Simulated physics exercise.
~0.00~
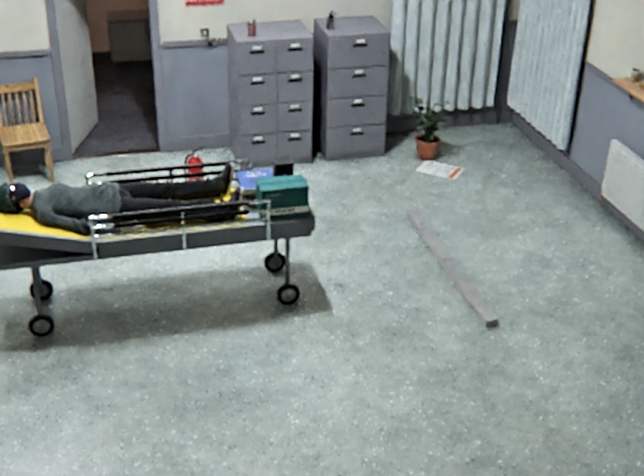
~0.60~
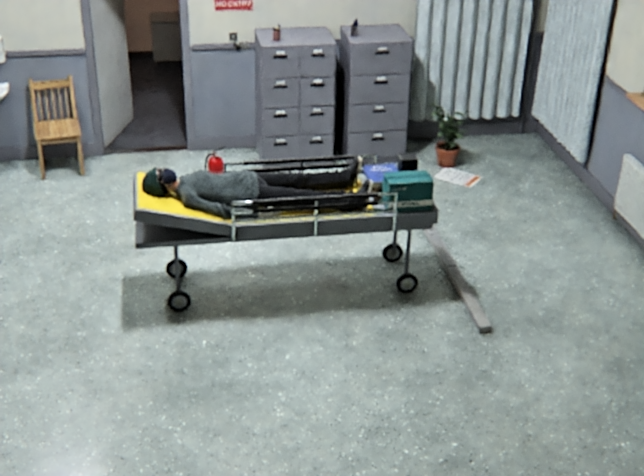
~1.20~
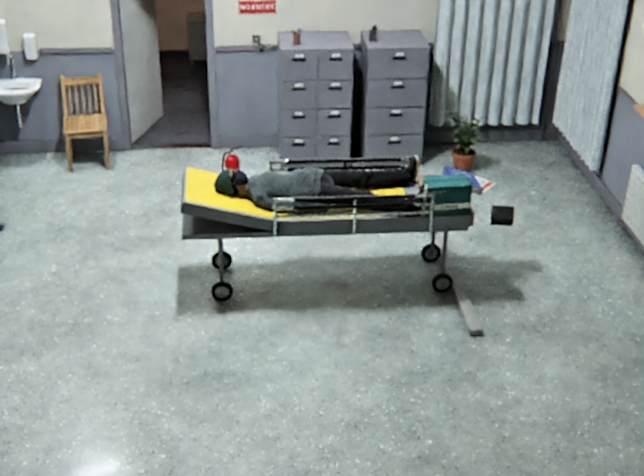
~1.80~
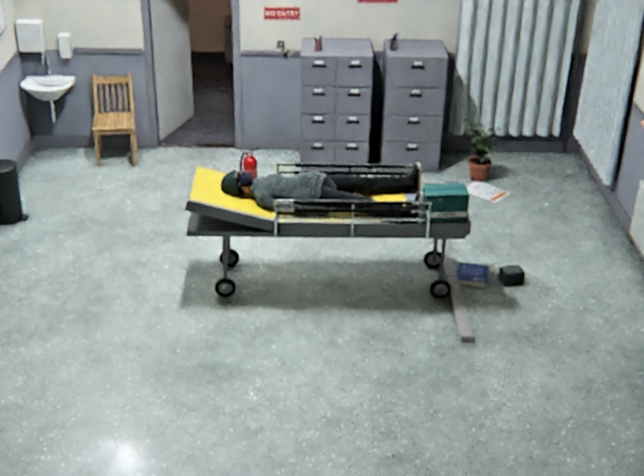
Person lying on a wheeled trolley rolling right to a floor sill, black pump and blue folder dropping off, teal holdall staying.
